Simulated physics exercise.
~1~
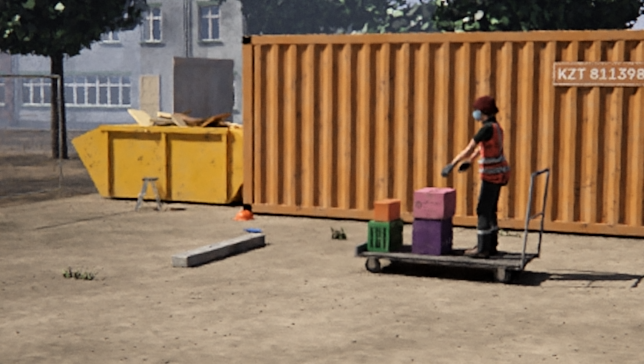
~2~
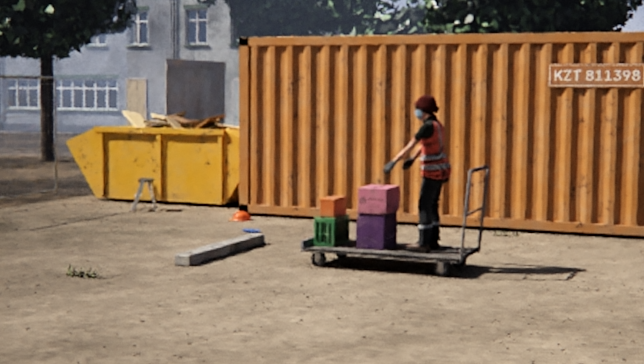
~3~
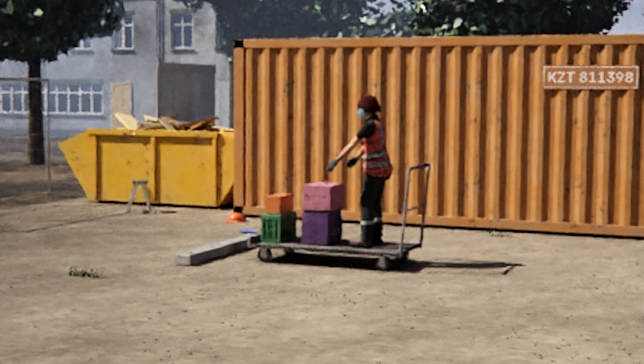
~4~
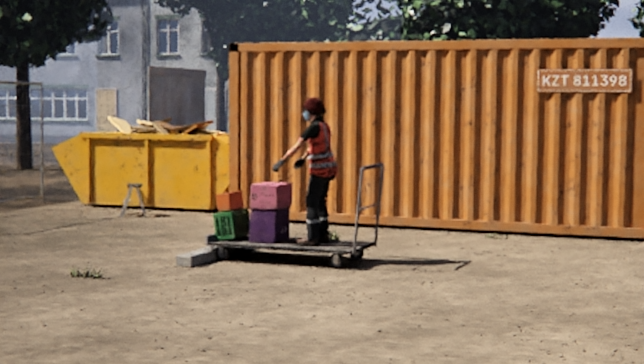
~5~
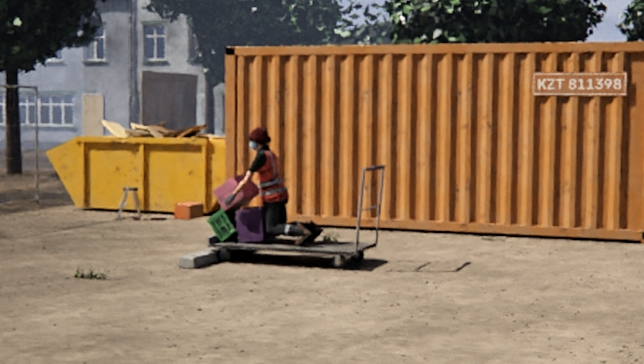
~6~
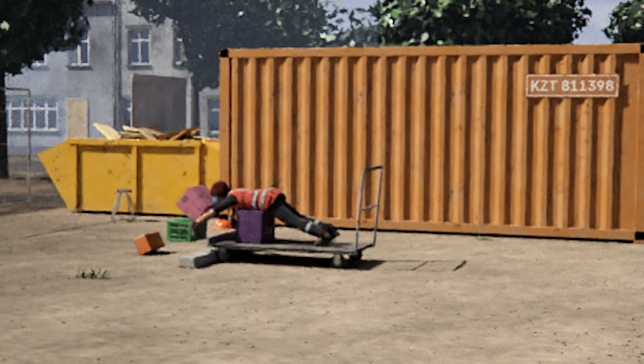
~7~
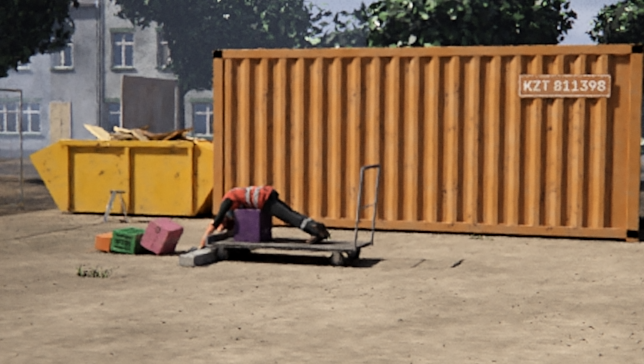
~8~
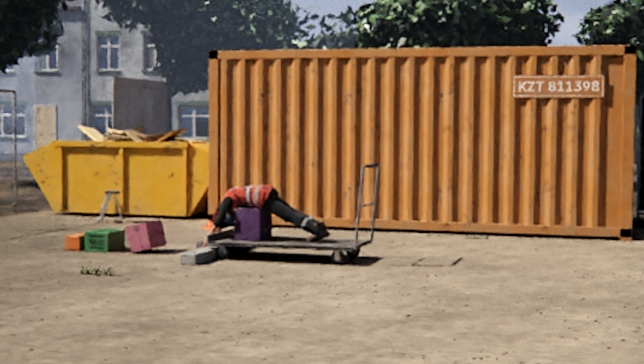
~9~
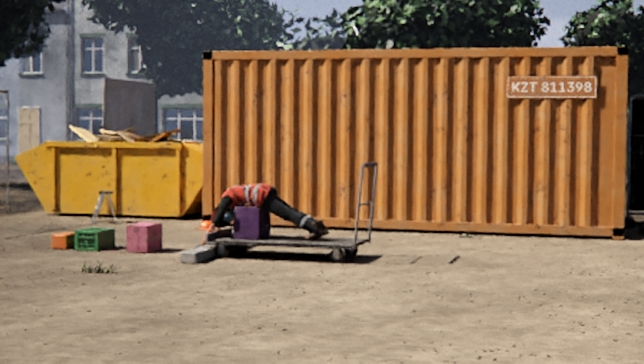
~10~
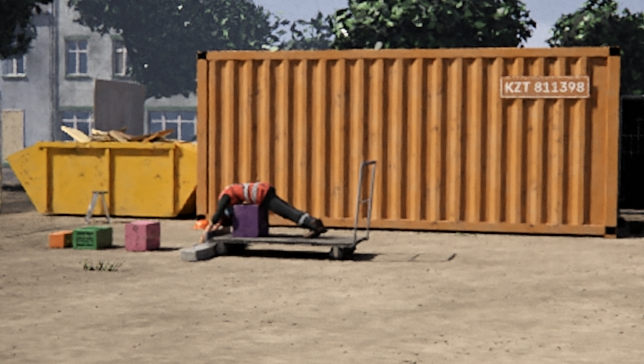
A flat platform trolley rolls left across a dusty yard, seen from the side, before an orange shipping container and a yellow skip. It carries a green crate with an orange box on top, a pink box on a purple one, and a standing worker in an orange vest and dark red headgear. The trolley stops abruptly at a low grey kerb. The orange box flies off, the green crate and pink box tumble after it, and the worker pitches forward, arms dropping. The three lie left of the kerb, while the worker stays draped over the purple box aboard.
